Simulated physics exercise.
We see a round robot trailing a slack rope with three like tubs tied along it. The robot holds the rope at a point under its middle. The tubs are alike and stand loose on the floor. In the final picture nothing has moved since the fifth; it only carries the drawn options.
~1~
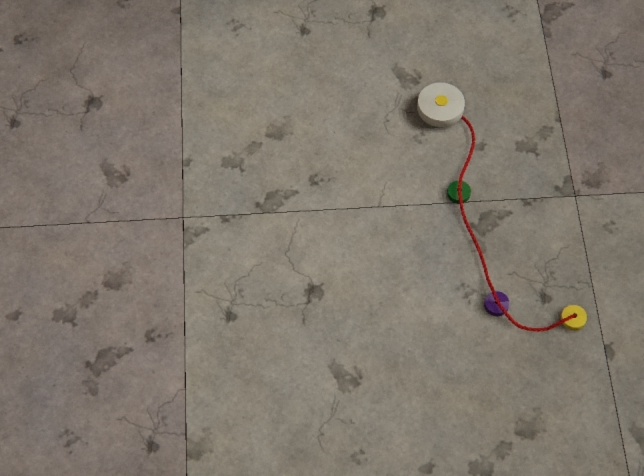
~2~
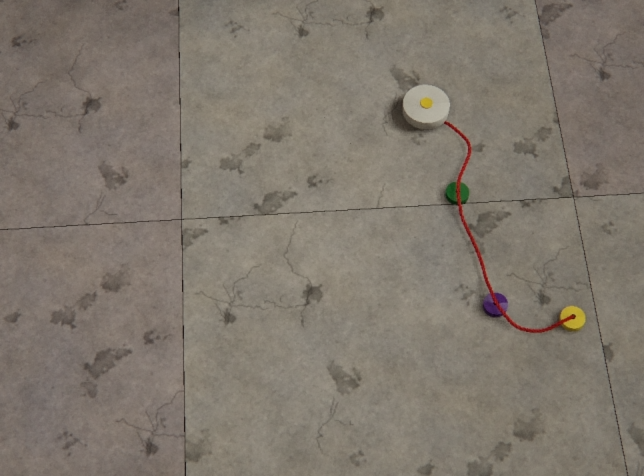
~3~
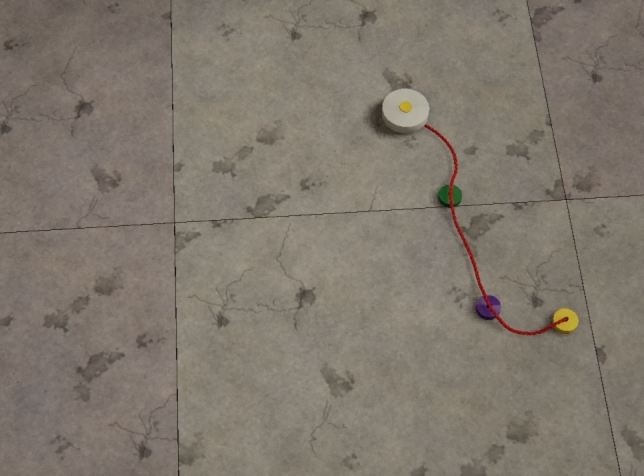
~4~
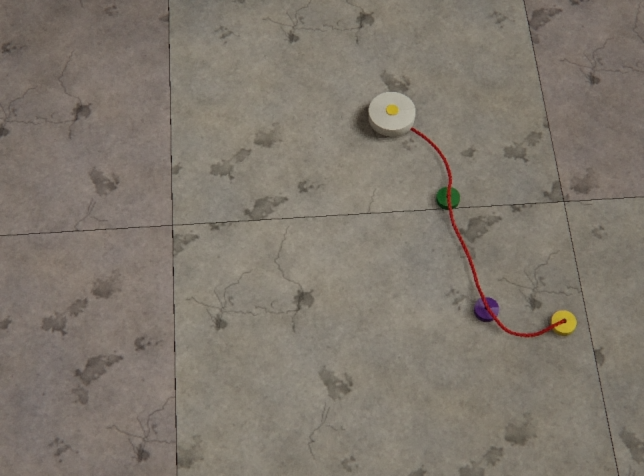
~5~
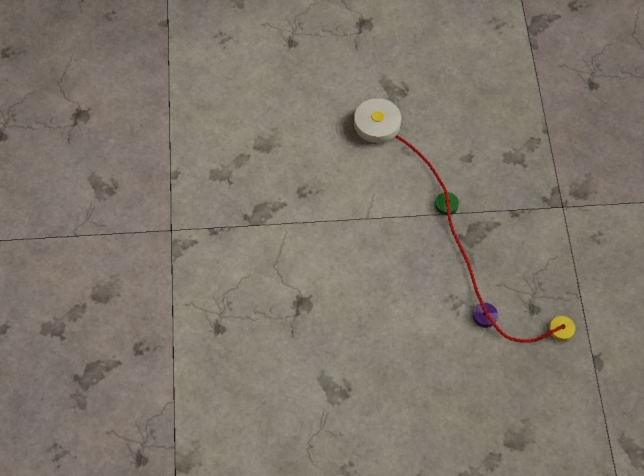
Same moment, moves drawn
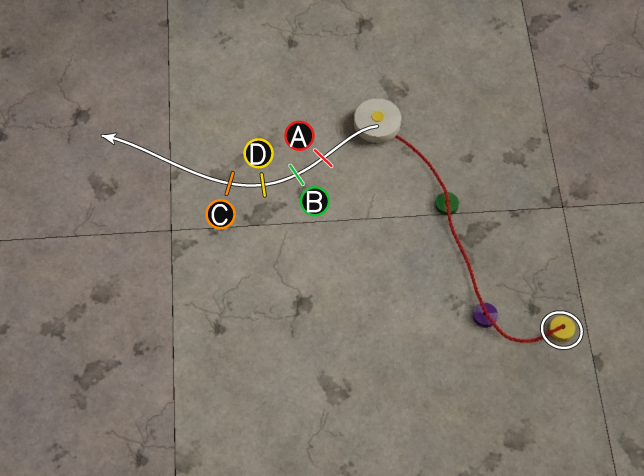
On a cracked tile floor, a round white robot trailing a slack red rope slides left past unmoving green, purple and yellow tubs.
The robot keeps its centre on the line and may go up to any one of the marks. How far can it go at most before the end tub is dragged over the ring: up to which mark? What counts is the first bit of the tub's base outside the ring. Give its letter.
D is the last safe stop.
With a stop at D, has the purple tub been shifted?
Yes.
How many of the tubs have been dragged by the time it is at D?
By then, two.
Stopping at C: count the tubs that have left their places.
Three.
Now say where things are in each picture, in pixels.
Yellow tub (574, 317); purple tub (497, 303); green tub (459, 191), in the first picture.
Robot (426, 108); yellow tub (573, 318), in the second picture.
Robot (405, 112); green tub (450, 195), in the third picture.
Robot (392, 115); purple tub (487, 309), in the fourth picture.
Robot (378, 121); yellow tub (562, 328); purple tub (485, 315); green tub (447, 203), in the fifth picture.
On the copy, A at (323, 158); B at (297, 175); C at (230, 184); D at (263, 185); the ring at (562, 330); the route from (377, 126) via (243, 185) to (103, 136).
On D. First, robot (339, 141); yellow tub (562, 328); purple tub (485, 312); green tub (440, 202).
Then, robot (302, 167); yellow tub (562, 328); purple tub (484, 308); green tub (416, 207).
Finally, robot (263, 180); yellow tub (562, 328); purple tub (477, 298); green tub (379, 217); the ringed tub at the far end is still in its ring.
By contrast, A is safe but short; B is safe but short; C drags the last tub to (540, 319).
